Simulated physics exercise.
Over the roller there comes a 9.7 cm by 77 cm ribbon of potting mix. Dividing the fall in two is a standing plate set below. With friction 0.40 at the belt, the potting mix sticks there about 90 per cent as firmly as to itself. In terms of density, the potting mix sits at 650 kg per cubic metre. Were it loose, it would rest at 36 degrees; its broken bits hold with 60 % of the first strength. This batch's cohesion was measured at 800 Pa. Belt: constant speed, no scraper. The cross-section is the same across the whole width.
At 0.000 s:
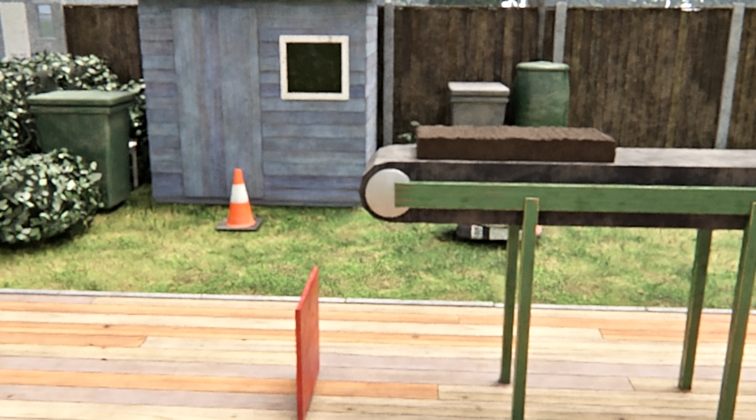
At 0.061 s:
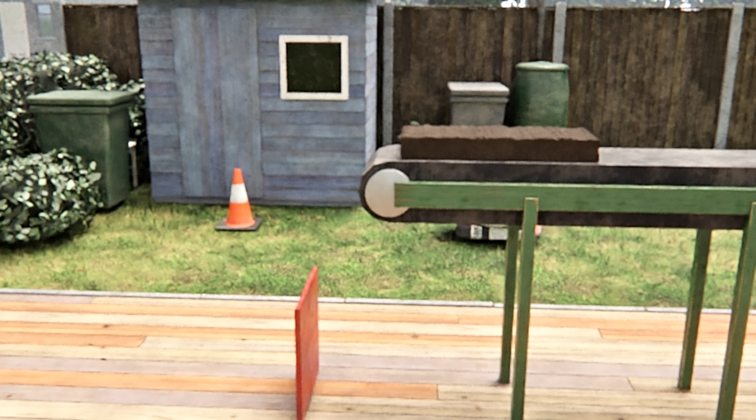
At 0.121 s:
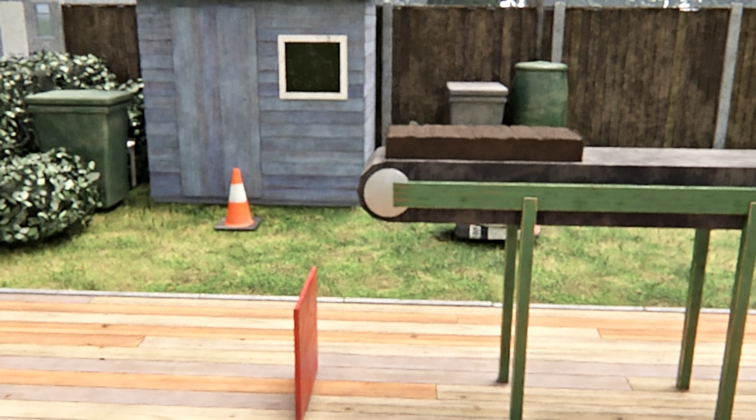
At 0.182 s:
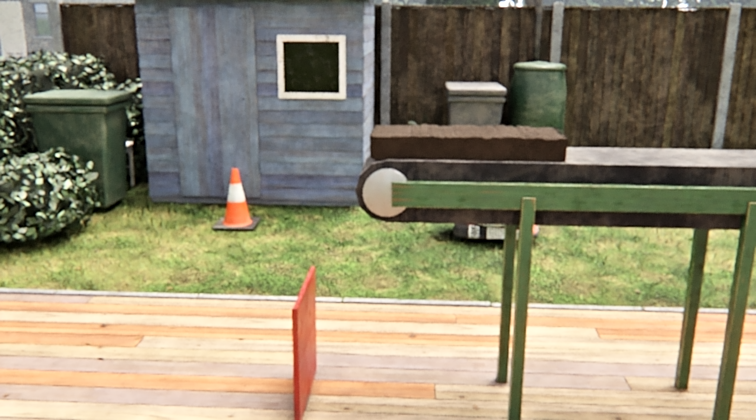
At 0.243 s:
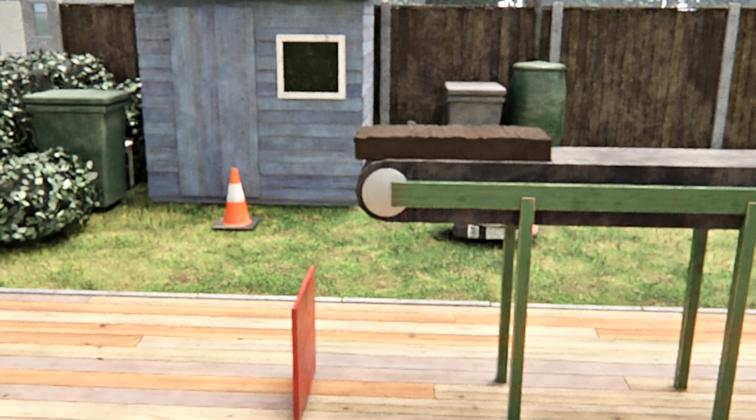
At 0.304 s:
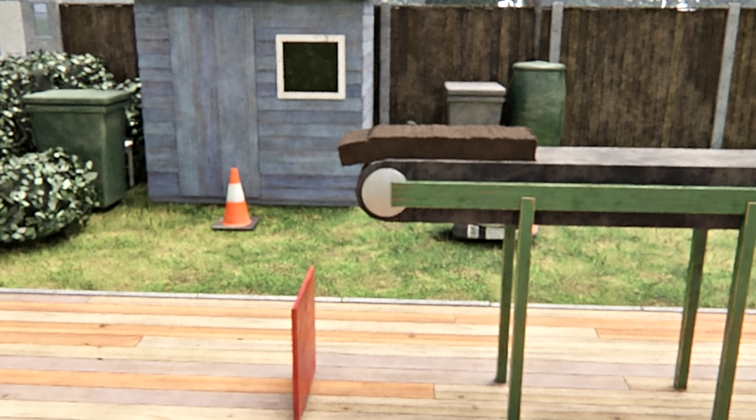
A dark brown slab of potting mix riding left along a green-framed conveyor, its front edge passing the roller and beginning to droop.
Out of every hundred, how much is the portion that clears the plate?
About 85 in every hundred.
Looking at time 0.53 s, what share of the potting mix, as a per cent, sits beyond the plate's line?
Around 4 percent at that moment.
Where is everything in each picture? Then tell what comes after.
In the first frame, leading edge of the potting mix at (417, 156).
In the second frame, leading edge of the potting mix at (402, 140).
In the third frame, leading edge of the potting mix at (387, 138), 2 % of it past the top of the roller, in one piece.
In the fourth frame, leading edge of the potting mix at (370, 137), 9 % of it past the top of the roller, in one piece.
In the fifth frame, leading edge of the potting mix at (355, 143), 17 % of it past the top of the roller, in one piece.
In the sixth frame, leading edge of the potting mix at (338, 151), 24 % of it past the top of the roller, cracking.
After 0.53 s, 4 % is beyond the plate's line.
After 0.80 s, 35 % is beyond the plate's line.
After 1.07 s, 65 % is beyond the plate's line.
After 1.33 s, 85 % is beyond the plate's line.
After 2.55 s, at the end, 85 % is beyond the plate's line.
